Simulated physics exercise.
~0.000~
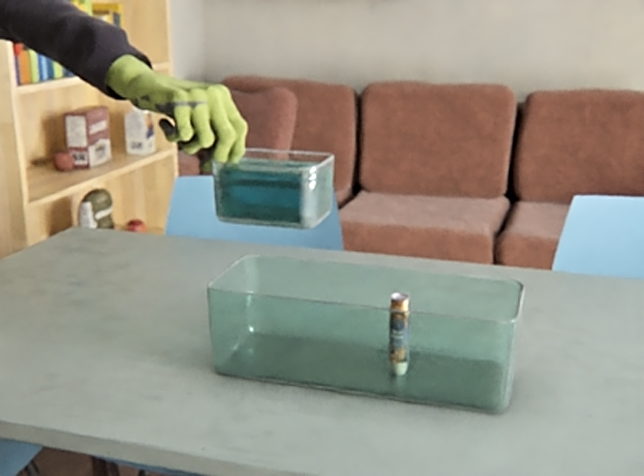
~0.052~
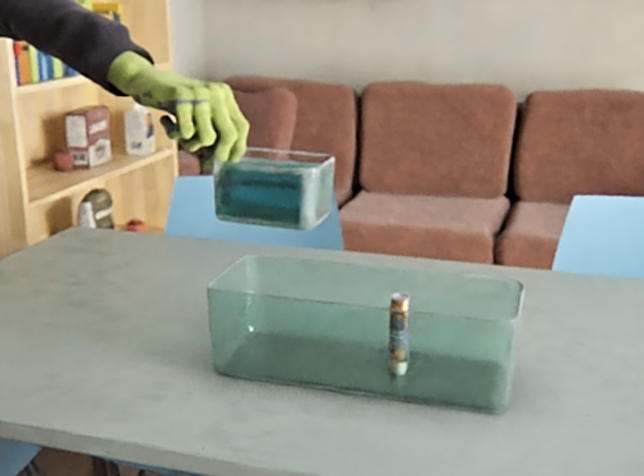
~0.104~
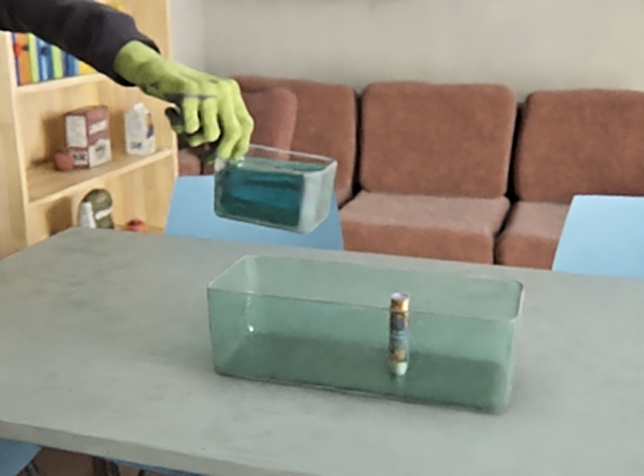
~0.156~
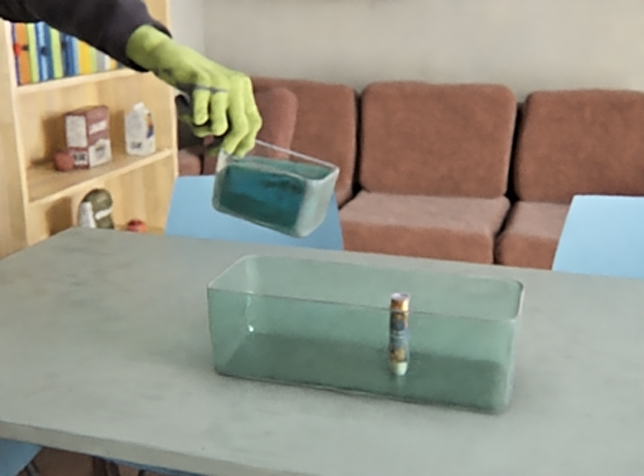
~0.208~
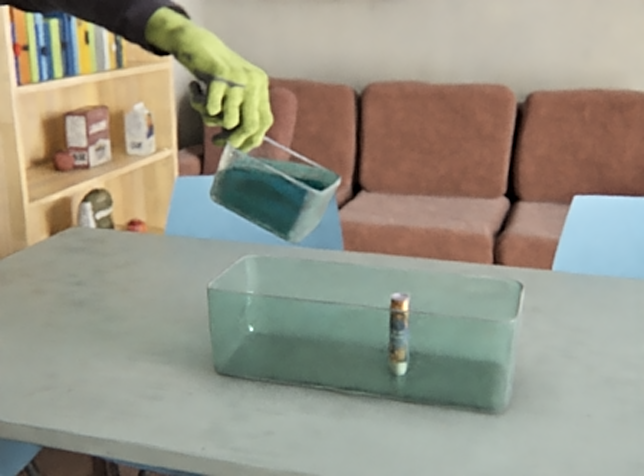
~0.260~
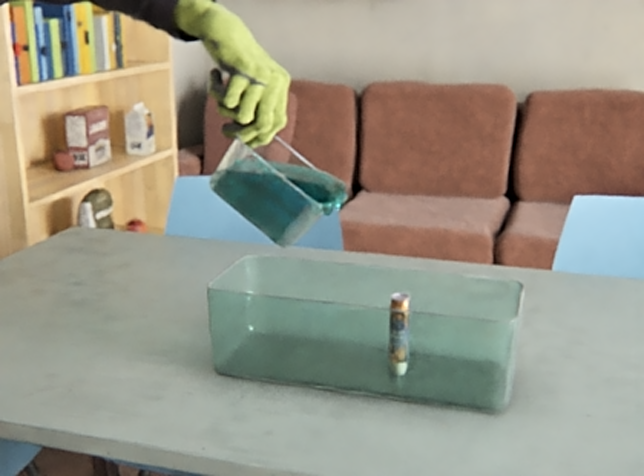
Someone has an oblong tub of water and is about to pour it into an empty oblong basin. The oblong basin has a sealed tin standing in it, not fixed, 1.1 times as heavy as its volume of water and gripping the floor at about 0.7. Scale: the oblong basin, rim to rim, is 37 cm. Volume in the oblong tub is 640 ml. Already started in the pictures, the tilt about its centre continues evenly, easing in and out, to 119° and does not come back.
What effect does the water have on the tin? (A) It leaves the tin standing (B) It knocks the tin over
(B) It knocks the tin over.
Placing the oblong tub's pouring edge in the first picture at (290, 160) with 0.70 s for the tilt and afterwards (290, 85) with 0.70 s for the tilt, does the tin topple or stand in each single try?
The tin stays vertical the first time and stays vertical the second time.
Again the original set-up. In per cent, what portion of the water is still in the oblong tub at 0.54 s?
Near 14 in a hundred.
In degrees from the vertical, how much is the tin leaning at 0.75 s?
Looks like some 25 degrees from vertical upright.
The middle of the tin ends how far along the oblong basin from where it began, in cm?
Roughly 7.0 cm.
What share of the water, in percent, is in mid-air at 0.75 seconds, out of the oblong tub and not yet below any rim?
Roughly 2 per cent.
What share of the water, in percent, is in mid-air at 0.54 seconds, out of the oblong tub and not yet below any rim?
Some 26 per cent, I reckon.
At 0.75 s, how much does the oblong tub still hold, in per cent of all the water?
1 in a hundred, give or take.
Then, 0.54 s in, the tilt is 105° and 14 per cent is still to pour; the tin stands where it began.
Then, 0.75 s in, the tilt is 119° and 1 per cent is still to pour; the tin leans 23°.
Then, 0.96 s in, the tilt is 119° and 0 per cent is still to pour; the tin lies on its side.
Then, 1.20 s in, the tilt is 119° and 0 per cent is still to pour; the tin lies on its side.
Finally, the tin lies on its side.
